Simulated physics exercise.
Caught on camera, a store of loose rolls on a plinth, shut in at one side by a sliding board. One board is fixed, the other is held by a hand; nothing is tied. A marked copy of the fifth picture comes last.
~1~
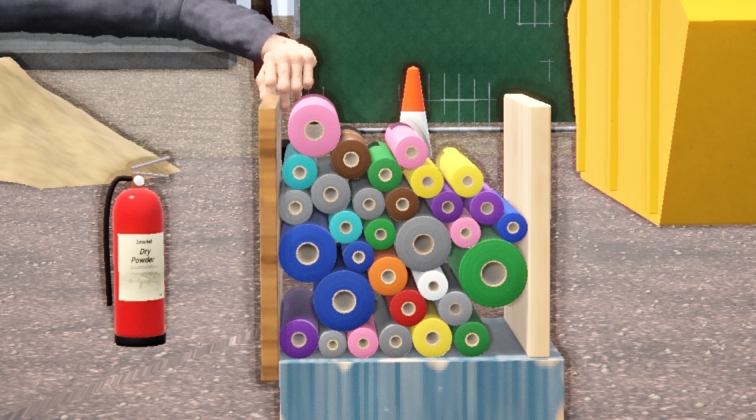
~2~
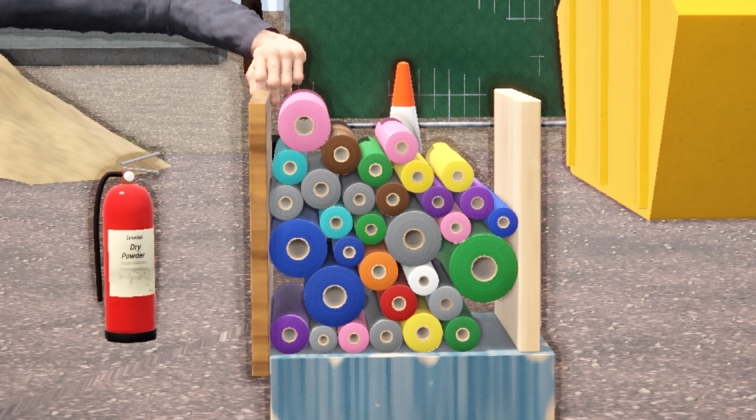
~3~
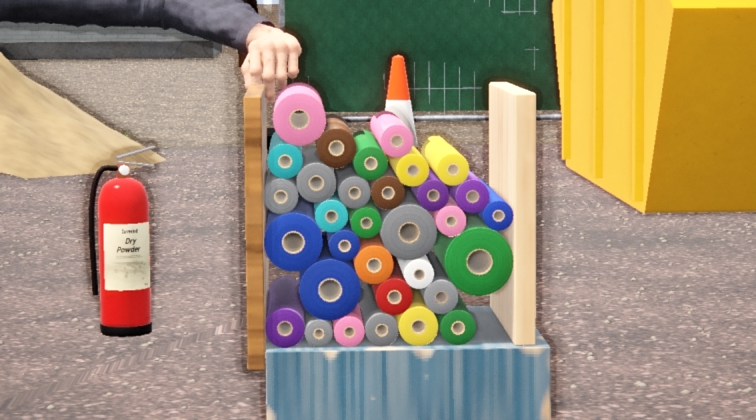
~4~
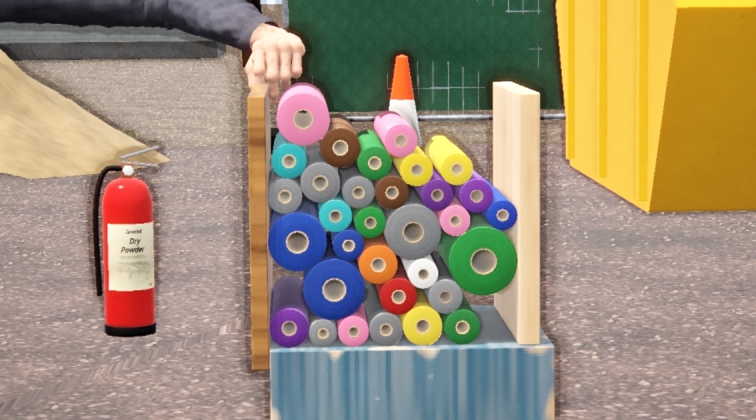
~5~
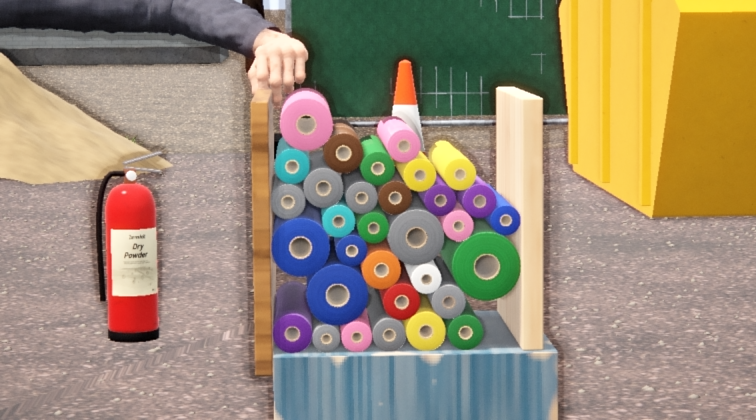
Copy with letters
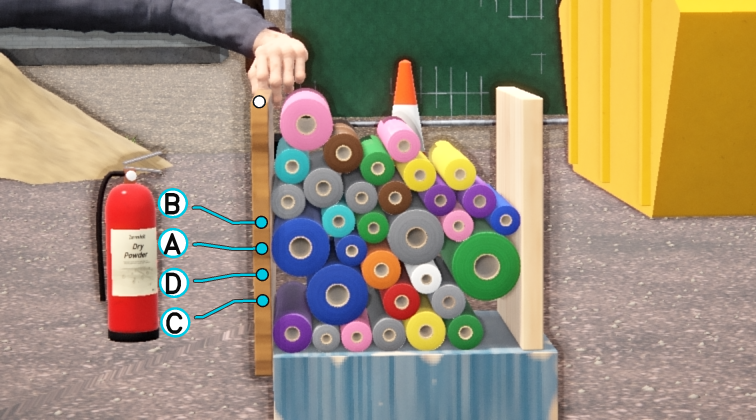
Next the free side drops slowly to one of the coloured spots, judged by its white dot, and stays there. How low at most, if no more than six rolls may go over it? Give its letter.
C is the limit.
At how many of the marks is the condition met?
Four of the four.
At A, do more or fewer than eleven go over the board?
Fewer than eleven.
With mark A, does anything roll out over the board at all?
Yes.
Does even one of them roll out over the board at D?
Yes, at D.
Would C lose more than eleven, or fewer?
At C, fewer than eleven.
On the copy, A at (262, 249); B at (261, 223); C at (263, 301); D at (262, 275); the white dot at (259, 102).
On C. First, top of the board (270, 185).
Then, top of the board (271, 280).
Finally, top of the board (272, 299), five out over the board.
By contrast, A five out over the board; B none out over the board; D five out over the board.
